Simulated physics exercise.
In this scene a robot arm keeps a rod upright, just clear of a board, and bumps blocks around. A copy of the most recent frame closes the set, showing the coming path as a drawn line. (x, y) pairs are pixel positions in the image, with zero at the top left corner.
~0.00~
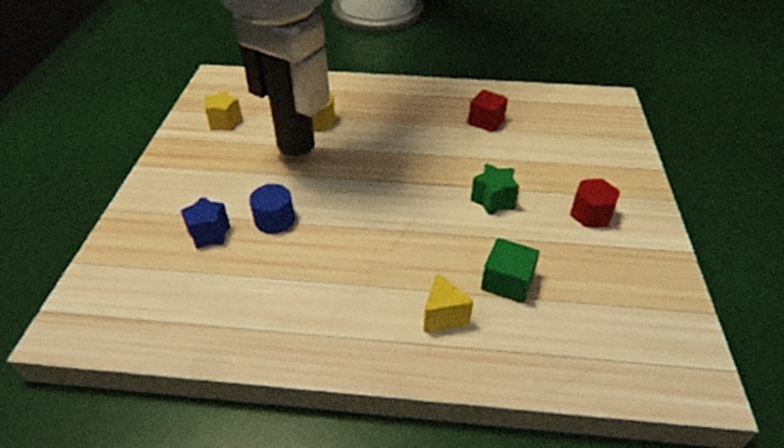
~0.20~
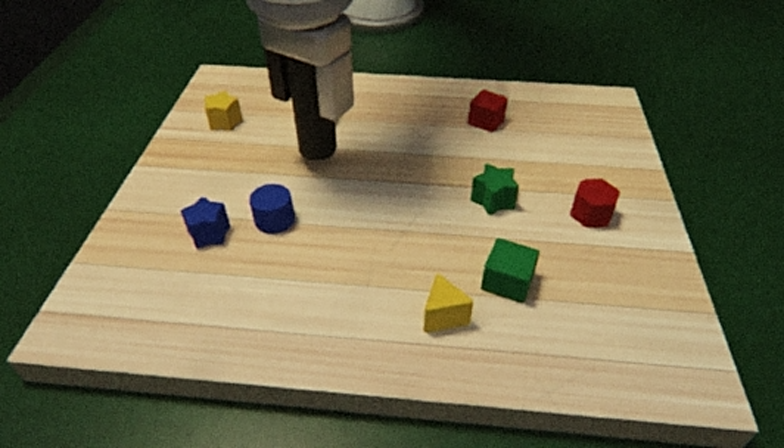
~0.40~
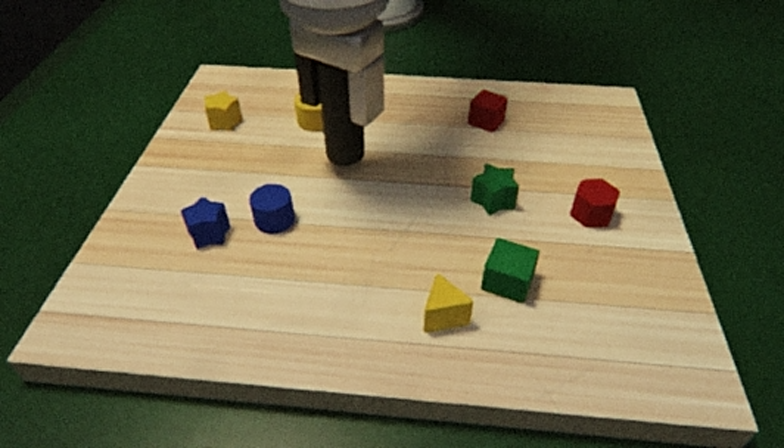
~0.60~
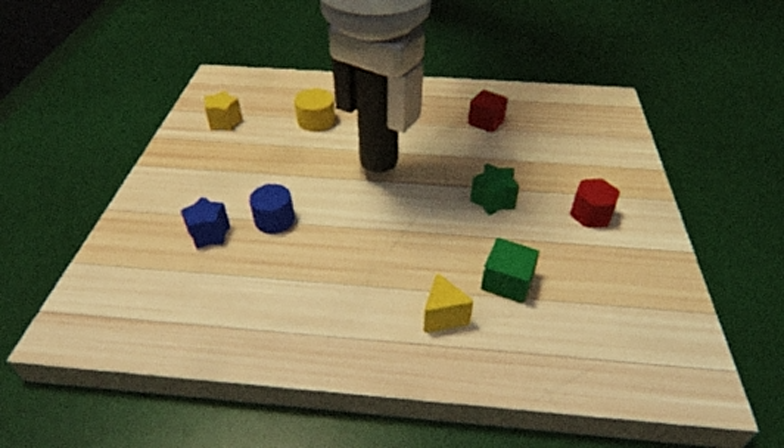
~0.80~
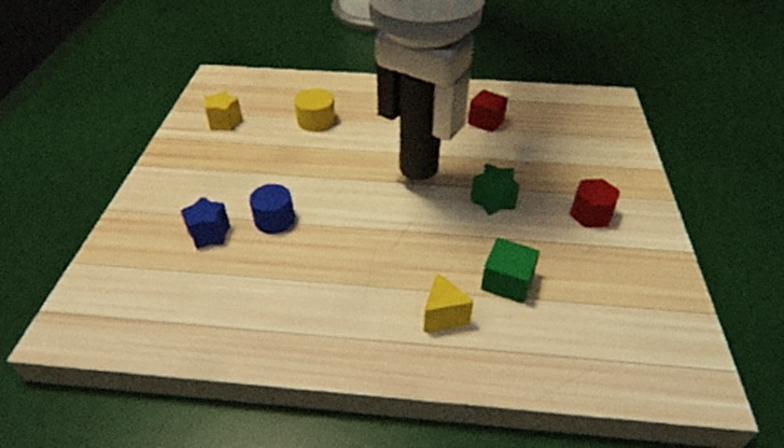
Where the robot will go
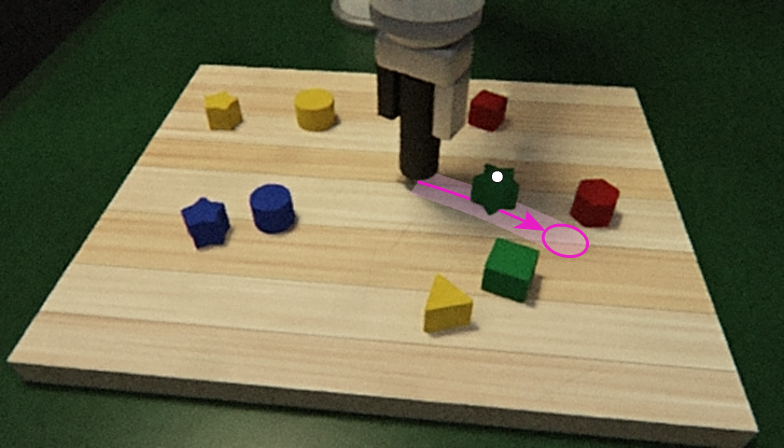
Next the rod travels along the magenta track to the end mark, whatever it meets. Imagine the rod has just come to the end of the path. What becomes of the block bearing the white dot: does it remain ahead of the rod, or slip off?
No longer ahead of the rod.
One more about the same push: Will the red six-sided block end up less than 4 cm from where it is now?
Final answer: Yes.
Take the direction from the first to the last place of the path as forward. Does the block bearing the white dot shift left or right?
It will end up to the left.
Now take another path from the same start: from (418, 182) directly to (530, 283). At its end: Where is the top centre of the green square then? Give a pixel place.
The middle of its upper face will lie at (539, 303).
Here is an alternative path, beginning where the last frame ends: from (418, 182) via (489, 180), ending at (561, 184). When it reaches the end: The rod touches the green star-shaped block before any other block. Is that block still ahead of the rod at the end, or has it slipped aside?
Lost on the way.
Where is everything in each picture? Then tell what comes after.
In the first picture, tip of the rod at (296, 146), middles of tops, green star-shaped block at (497, 177), green square at (513, 258), red six-sided block at (599, 191).
In the second picture, rod at (318, 150), nothing pushed.
In the third picture, rod at (346, 155), nothing pushed.
In the fourth picture, rod at (379, 162), nothing pushed.
In the fifth picture, rod at (419, 169), green star-shaped block at (497, 177), green square at (513, 258), red six-sided block at (599, 191).
The line goes from (418, 182) over (466, 197) and (515, 217) to (565, 240); the dot is on the green star-shaped block.
The first path, step by step. One third of the way, rod at (469, 185); green star-shaped block at (511, 178), turned 15° anticlockwise.
Two thirds of the way, rod at (518, 204); green star-shaped block at (555, 186), turned 50° anticlockwise.
At the end, rod at (569, 228); green star-shaped block at (576, 191), turned 105° anticlockwise; green square unmoved; red six-sided block at (619, 188), turned 20° clockwise.
